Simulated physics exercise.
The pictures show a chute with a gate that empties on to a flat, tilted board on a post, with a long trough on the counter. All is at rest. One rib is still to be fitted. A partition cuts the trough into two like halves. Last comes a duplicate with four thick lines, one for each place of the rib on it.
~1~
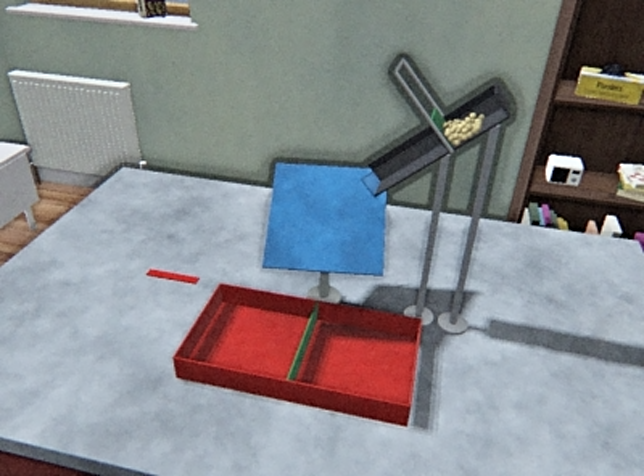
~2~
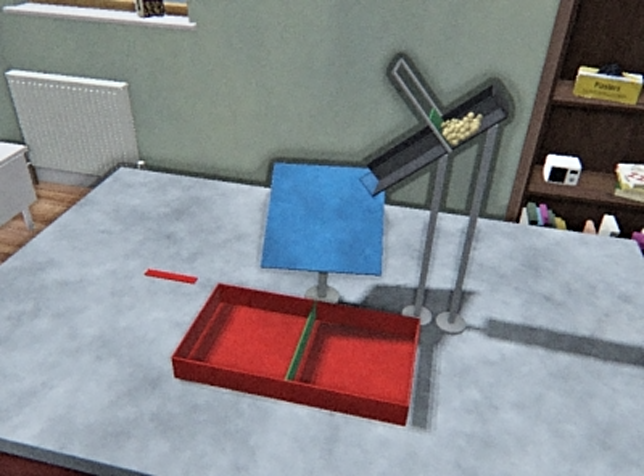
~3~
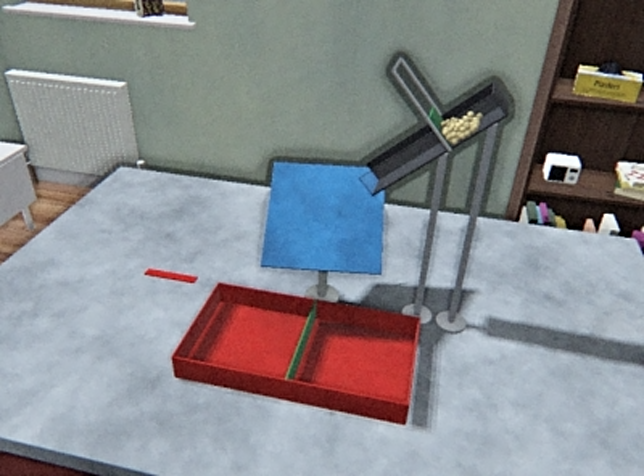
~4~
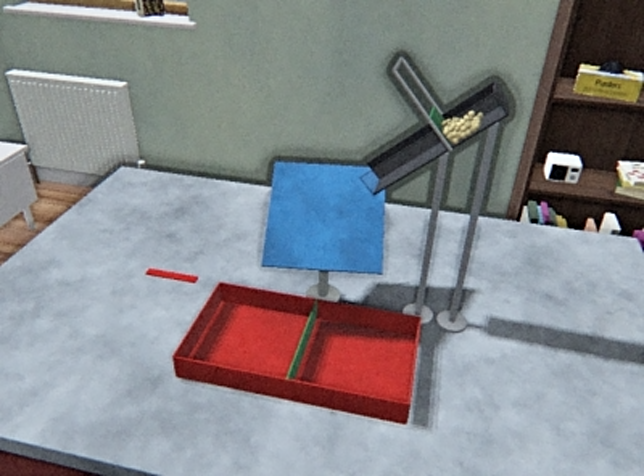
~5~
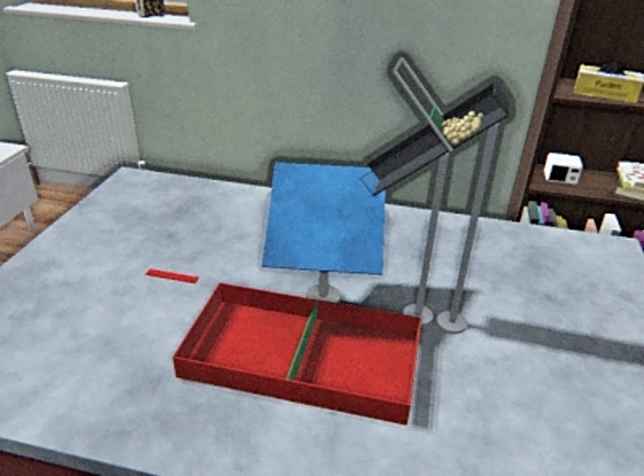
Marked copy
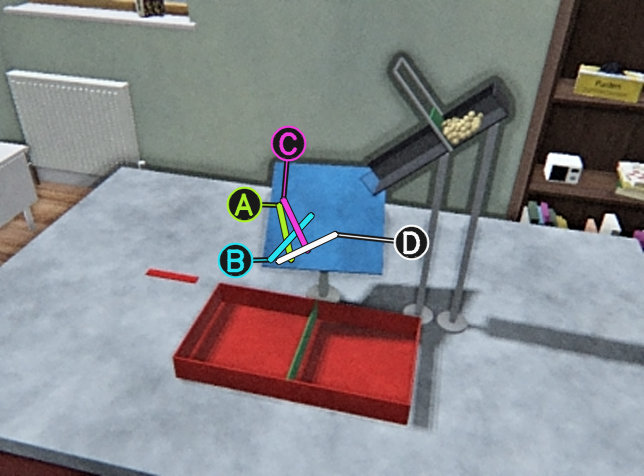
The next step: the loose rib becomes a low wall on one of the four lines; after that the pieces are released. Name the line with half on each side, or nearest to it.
Take A.
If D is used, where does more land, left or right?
Left.
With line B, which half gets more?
Left.
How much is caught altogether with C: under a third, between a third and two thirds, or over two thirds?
It is over two thirds.
On the marked copy, line A from (279, 205) to (291, 259); line B from (311, 215) to (270, 259); line C from (283, 199) to (307, 250); line D from (335, 234) to (278, 261).
With A, of what is caught, about half in the left half, about half in the right.
With B, of what is caught, most in the left half, about a quarter in the right.
With C, of what is caught, a small part in the left half, most in the right.
With D, of what is caught, most in the left half, a small part in the right.
